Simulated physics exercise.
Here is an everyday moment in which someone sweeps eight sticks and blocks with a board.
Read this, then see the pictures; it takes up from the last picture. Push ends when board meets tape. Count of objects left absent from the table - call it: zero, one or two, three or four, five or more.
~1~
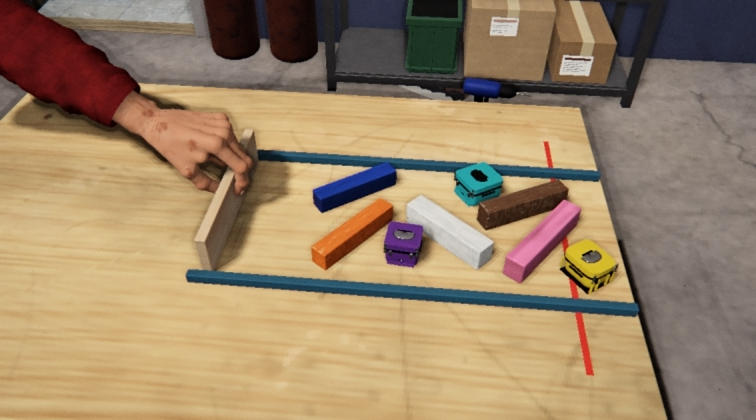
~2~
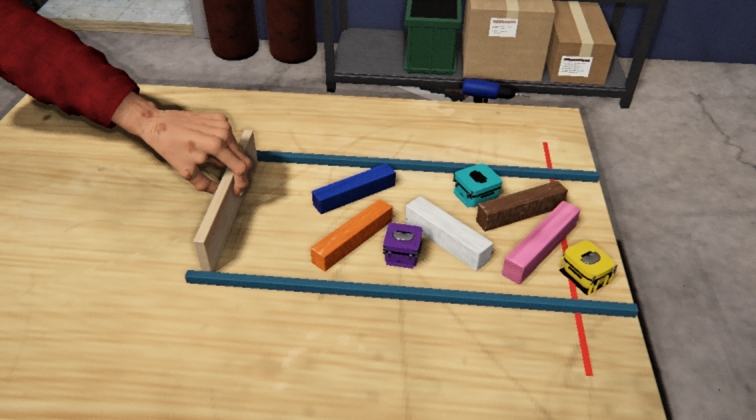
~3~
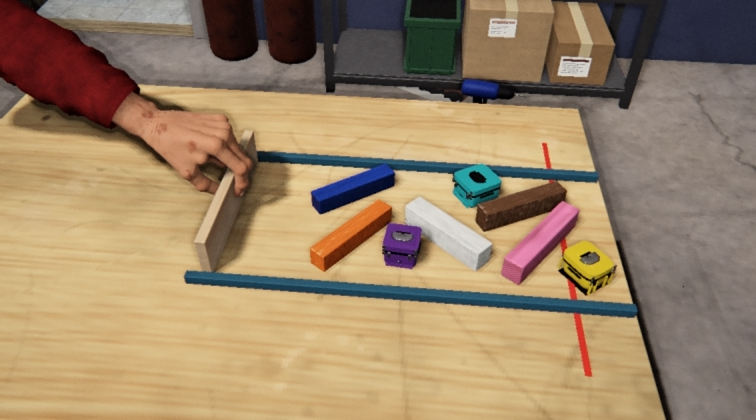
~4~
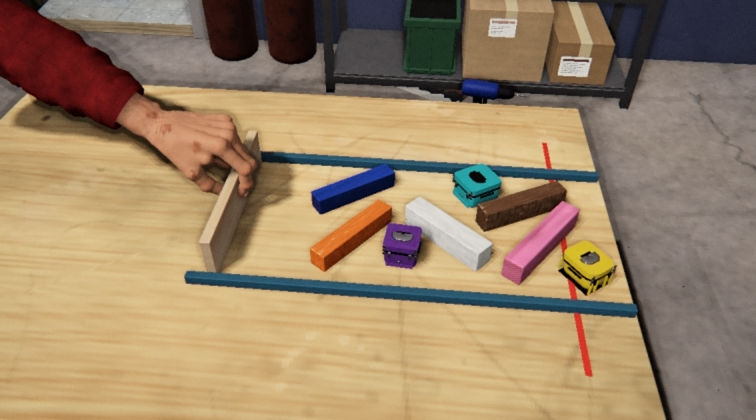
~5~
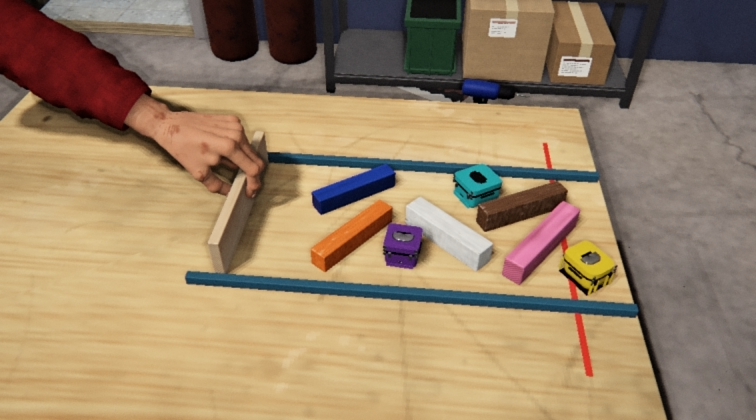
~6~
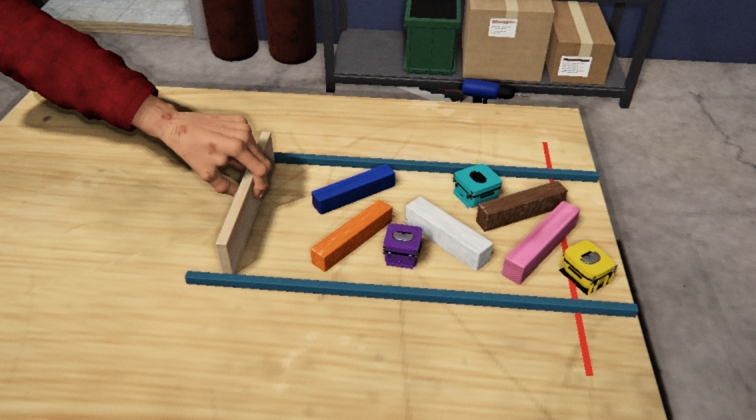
My call is three or four.
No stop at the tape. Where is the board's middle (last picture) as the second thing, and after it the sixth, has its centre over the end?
At (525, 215) for the second, at (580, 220) for the sixth.
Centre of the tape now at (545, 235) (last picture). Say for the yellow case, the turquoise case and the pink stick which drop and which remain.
Observed: Yellow case toppled; turquoise case not toppled; pink stick toppled.
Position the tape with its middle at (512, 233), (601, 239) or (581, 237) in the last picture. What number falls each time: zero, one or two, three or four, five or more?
Place one: Just one or two; place two: At least five; place three: At least five.
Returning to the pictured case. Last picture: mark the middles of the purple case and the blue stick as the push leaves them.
Answer: First (618, 283), after that (568, 201).
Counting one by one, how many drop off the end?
The count is 4.
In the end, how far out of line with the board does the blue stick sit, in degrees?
Roughly 0 degrees.
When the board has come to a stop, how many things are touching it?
The count in contact is 2.
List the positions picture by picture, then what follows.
The first picture shows yellow case (588, 266); pink stick (543, 240); brown bar (523, 205); board (231, 196); tape (564, 235).
The second picture shows pink stick (542, 241); blue stick (355, 188).
The third picture shows brown bar (521, 206); orange bar (353, 234).
The fourth picture shows yellow case (586, 267); board (235, 197).
The fifth picture shows pink stick (542, 241); purple case (403, 246).
The sixth picture shows yellow case (587, 267); pink stick (542, 241); brown bar (522, 206); board (249, 198); tape (563, 236).
Early on, none off yet; yellow case at rest near (587, 267); pink stick at rest near (542, 241); brown bar at rest near (522, 206).
A while later, none off yet; yellow case moving near (594, 269); pink stick travelled a little near (559, 249); brown bar travelled a little near (536, 205).
Further along, one off so far; yellow case on its side near (647, 317); pink stick travelled about its own width near (614, 256); brown bar travelled about its own width near (591, 198).
Finally, the number that fall off is three or four; lost, white bar, brown bar, pink stick and yellow case.
